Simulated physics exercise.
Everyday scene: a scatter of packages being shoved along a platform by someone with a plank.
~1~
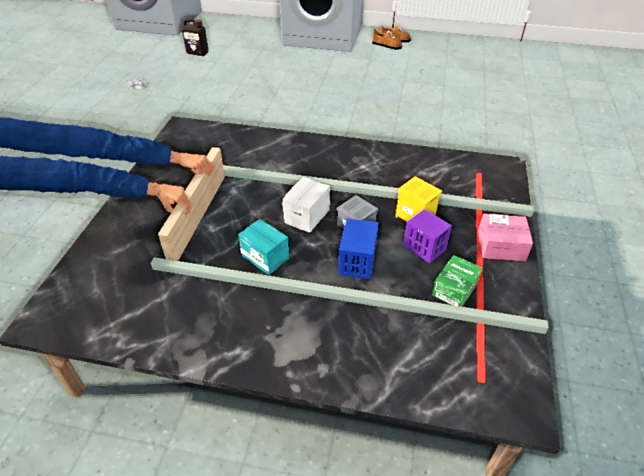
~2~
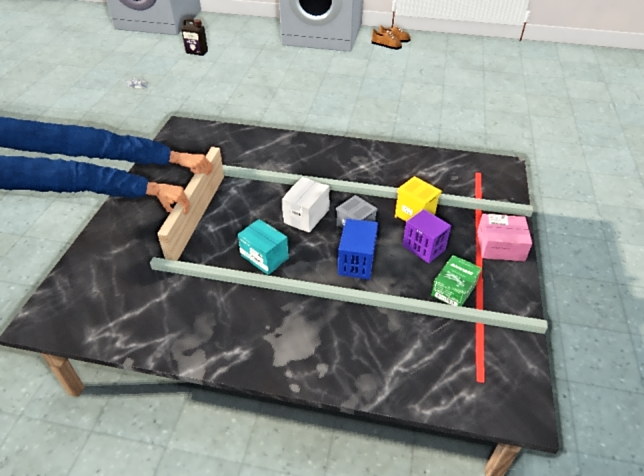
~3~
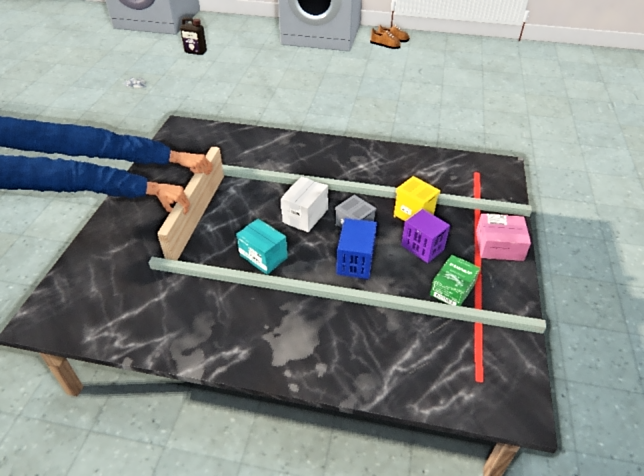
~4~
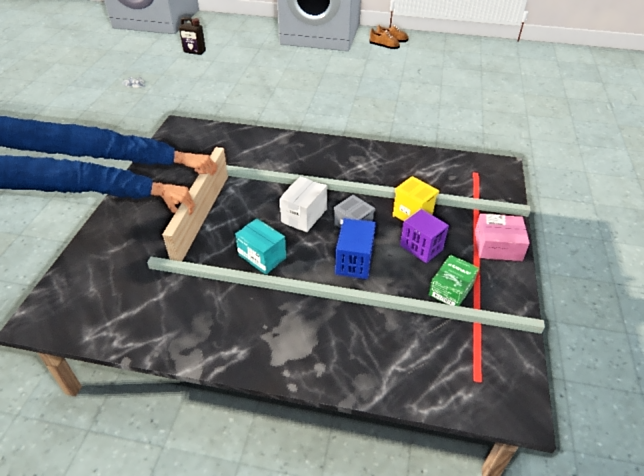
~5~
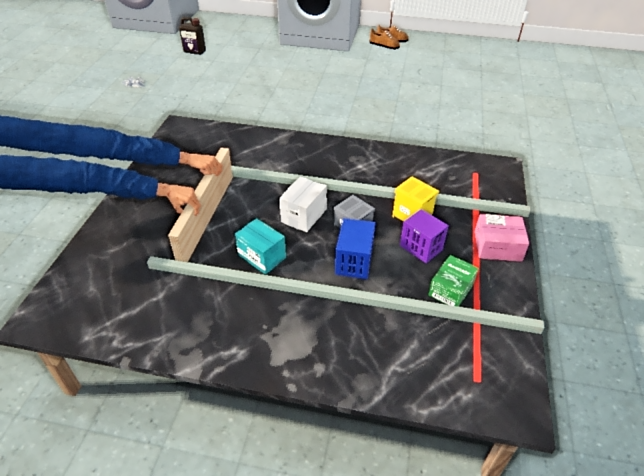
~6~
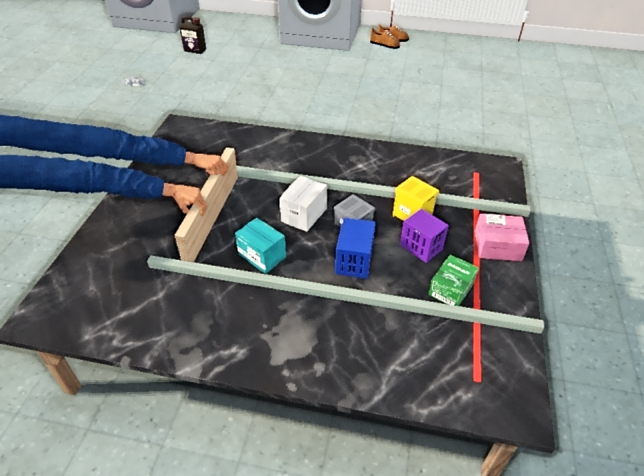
Two hands slide a wooden plank slightly right across a dark table toward scattered, unmoving boxes.
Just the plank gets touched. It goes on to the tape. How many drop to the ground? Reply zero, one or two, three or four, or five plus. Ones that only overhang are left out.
Three or four.
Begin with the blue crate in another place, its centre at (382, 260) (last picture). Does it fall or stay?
It is safe.
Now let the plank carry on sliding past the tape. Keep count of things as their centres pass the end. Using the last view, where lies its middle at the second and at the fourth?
At (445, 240) for the second, at (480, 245) for the fourth.
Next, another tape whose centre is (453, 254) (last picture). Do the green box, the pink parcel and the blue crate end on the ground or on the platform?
The green box is gone, the pink parcel is gone, the blue crate stays put.
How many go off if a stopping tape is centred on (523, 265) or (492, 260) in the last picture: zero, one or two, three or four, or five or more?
More than four; five or more.
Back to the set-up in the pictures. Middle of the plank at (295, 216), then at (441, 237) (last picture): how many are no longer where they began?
Well, it's 2 at the first one and 8 at the second.
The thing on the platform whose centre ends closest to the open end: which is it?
That would be the blue crate.
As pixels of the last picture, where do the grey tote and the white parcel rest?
Okay, so first (527, 237), and next (496, 228).
Early on, none off yet; pink parcel at rest near (501, 237); green box at rest near (454, 281); purple crate at rest near (424, 235).
A while later, none off yet; pink parcel moving near (504, 237); green box travelled a little near (470, 286); purple crate travelled about its own width near (464, 244).
Finally, the number that fall off is three or four; lost, purple crate, green box and pink parcel.
